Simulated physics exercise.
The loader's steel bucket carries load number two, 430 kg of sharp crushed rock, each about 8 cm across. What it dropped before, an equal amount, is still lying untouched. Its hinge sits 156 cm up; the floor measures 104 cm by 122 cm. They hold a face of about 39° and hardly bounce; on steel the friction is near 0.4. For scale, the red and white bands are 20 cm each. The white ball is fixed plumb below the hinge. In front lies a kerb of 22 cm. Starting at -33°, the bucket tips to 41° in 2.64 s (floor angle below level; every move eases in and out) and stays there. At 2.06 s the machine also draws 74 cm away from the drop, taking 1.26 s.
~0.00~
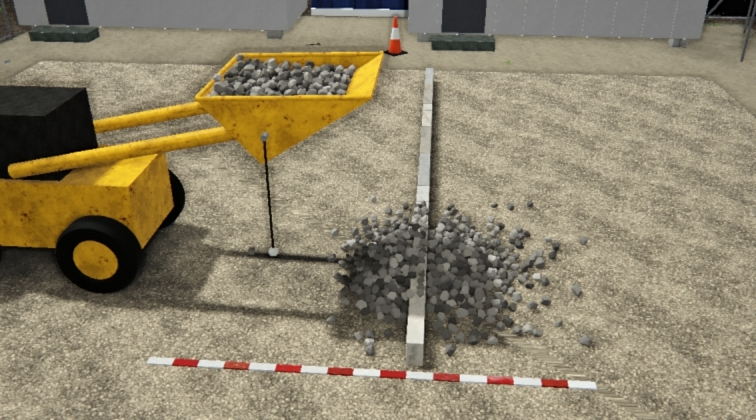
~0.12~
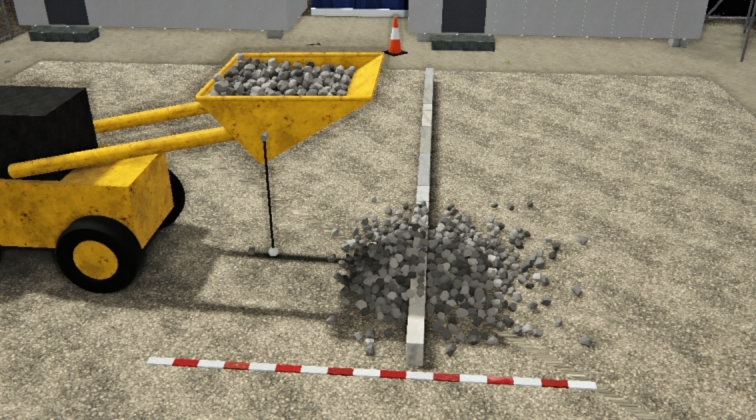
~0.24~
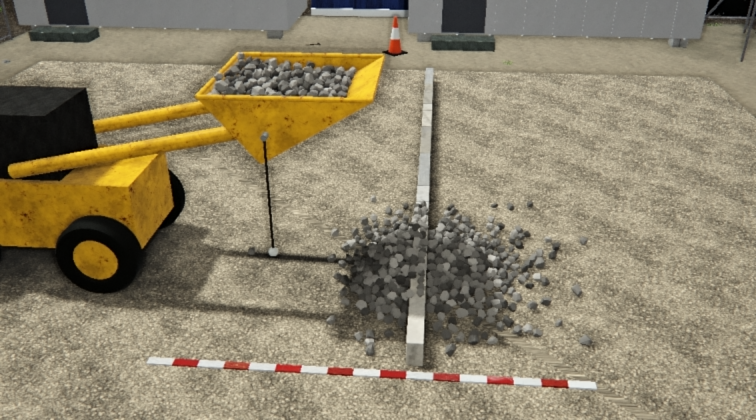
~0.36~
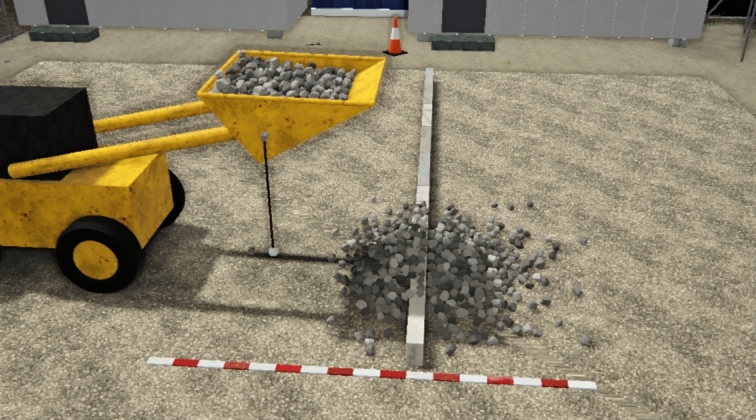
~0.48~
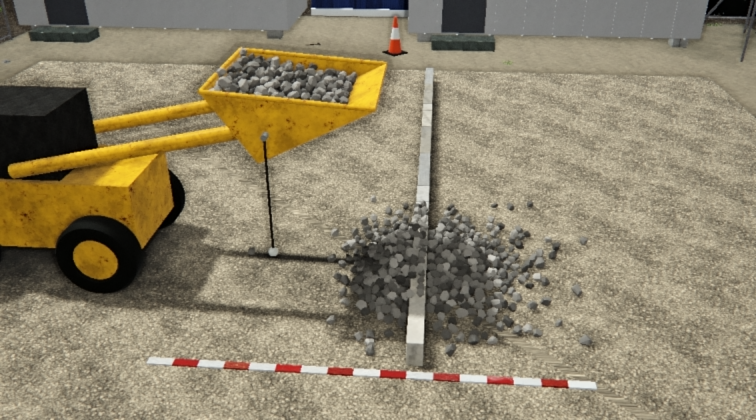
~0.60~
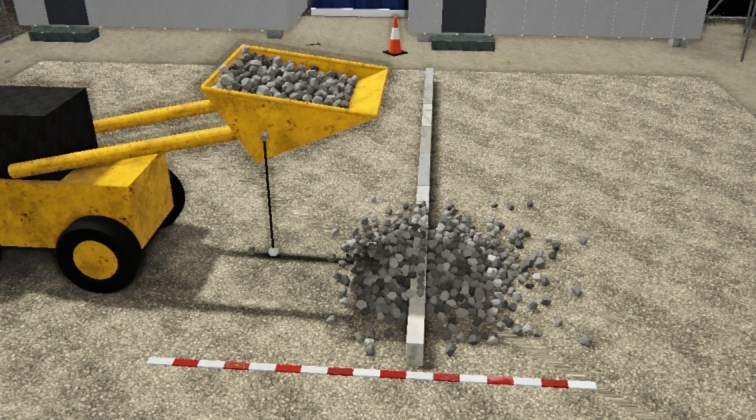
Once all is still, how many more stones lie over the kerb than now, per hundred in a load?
Some 1 per cent is added.
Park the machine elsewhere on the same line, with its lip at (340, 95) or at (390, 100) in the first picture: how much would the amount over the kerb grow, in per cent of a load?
Near 0 per cent from the first place, 5 from the second.
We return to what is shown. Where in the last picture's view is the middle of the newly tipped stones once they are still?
Their middle is at about (357, 254).
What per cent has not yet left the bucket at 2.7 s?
Roughly 5 per cent is still inside.
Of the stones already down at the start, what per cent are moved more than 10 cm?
About 0 per cent.
After 2.0 s the floor is at 29°; in per cent of one load, 100 in the bucket, 47 on this side of the kerb, 53 over the kerb; the foremost stones are at (561, 263).
After 2.7 s the floor is at 41°; in per cent of one load, 6 in the bucket, 141 on this side of the kerb, 53 over the kerb; the foremost stones are at (561, 263).
After 3.8 s the floor is at 41°; in per cent of one load, 0 in the bucket, 146 on this side of the kerb, 54 over the kerb; the foremost stones are at (561, 263).
After 6.5 s the floor is at 41°; in per cent of one load, 0 in the bucket, 146 on this side of the kerb, 54 over the kerb; the foremost stones are at (561, 263). Net gain over the kerb, 1.
